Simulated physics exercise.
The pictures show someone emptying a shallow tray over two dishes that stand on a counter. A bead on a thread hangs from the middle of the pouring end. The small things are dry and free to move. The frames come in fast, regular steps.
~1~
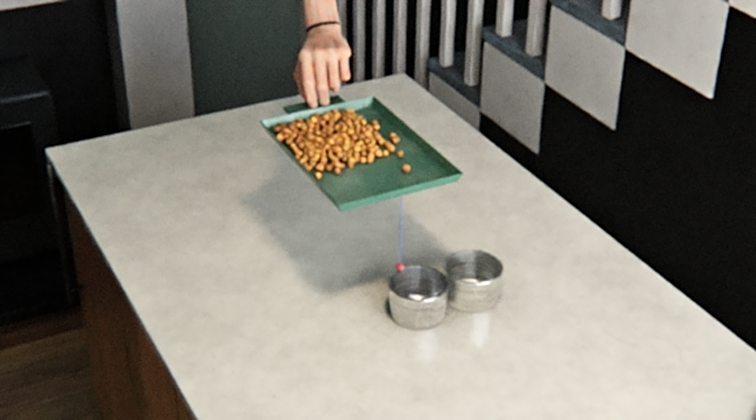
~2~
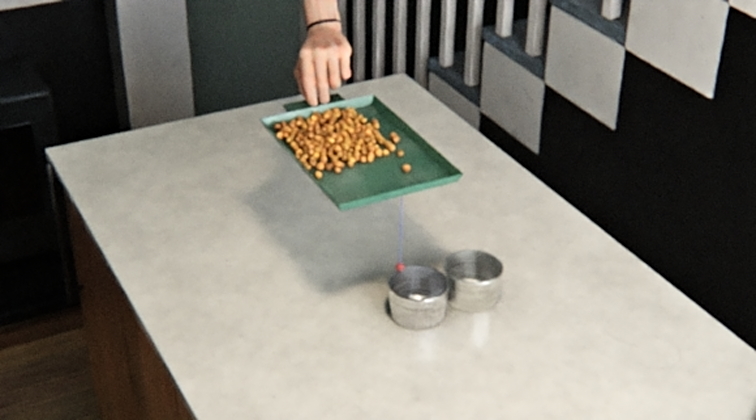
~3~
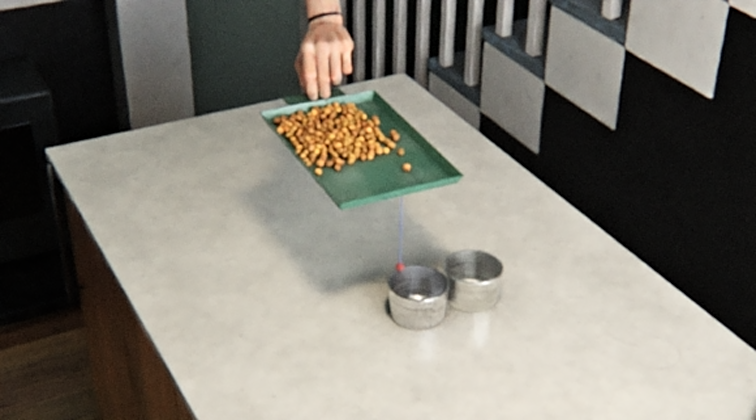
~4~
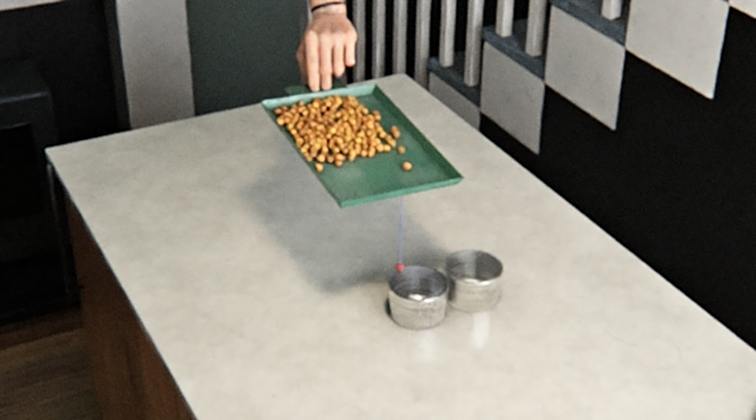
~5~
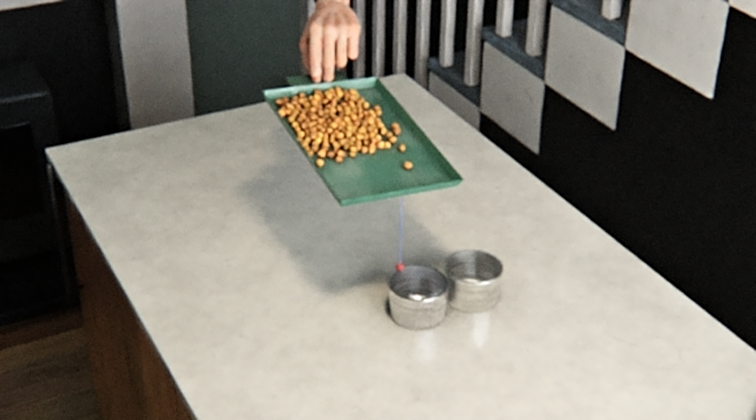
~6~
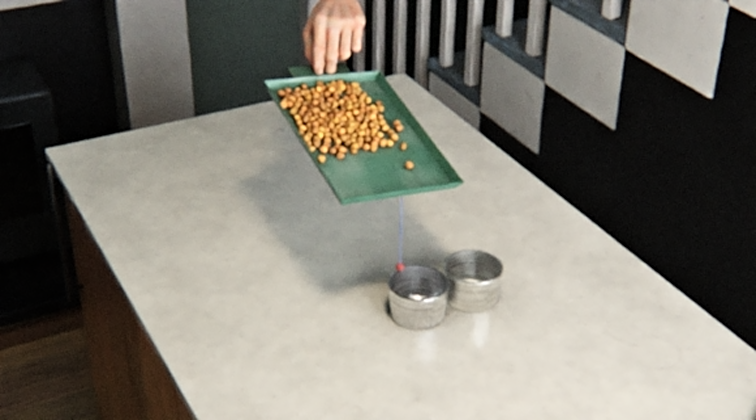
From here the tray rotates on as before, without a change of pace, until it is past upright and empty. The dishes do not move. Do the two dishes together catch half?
Caught overall: The larger part.
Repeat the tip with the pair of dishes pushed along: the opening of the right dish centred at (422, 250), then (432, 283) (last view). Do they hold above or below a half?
One: Less than half. Two: Less than half.
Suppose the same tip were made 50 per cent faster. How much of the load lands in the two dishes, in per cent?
Roughly 50 in a hundred.
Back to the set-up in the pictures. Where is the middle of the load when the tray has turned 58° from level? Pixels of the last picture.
Close to (443, 192).
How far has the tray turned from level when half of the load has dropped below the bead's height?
Roughly 75°.
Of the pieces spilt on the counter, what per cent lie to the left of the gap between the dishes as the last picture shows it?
Close to 30 per cent.
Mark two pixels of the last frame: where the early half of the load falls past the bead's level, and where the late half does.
Around (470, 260) and then (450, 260).
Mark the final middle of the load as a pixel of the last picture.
Roughly at (466, 293).
Soon, tray tipped steeply; about half on the tray; a stray few in the left dish; a small part in the right dish; a small part outside both; a small part in the air.
A while on, tray tipped right over; a stray few on the tray; about a quarter in the left dish; about half in the right dish; about a quarter outside both; a small part in the air.
Towards the end, tray tipped past a quarter turn; about a quarter in the left dish; about half in the right dish; about a quarter outside both.
Finally, tray tipped past a quarter turn; about a quarter in the left dish; about half in the right dish; about a quarter outside both.
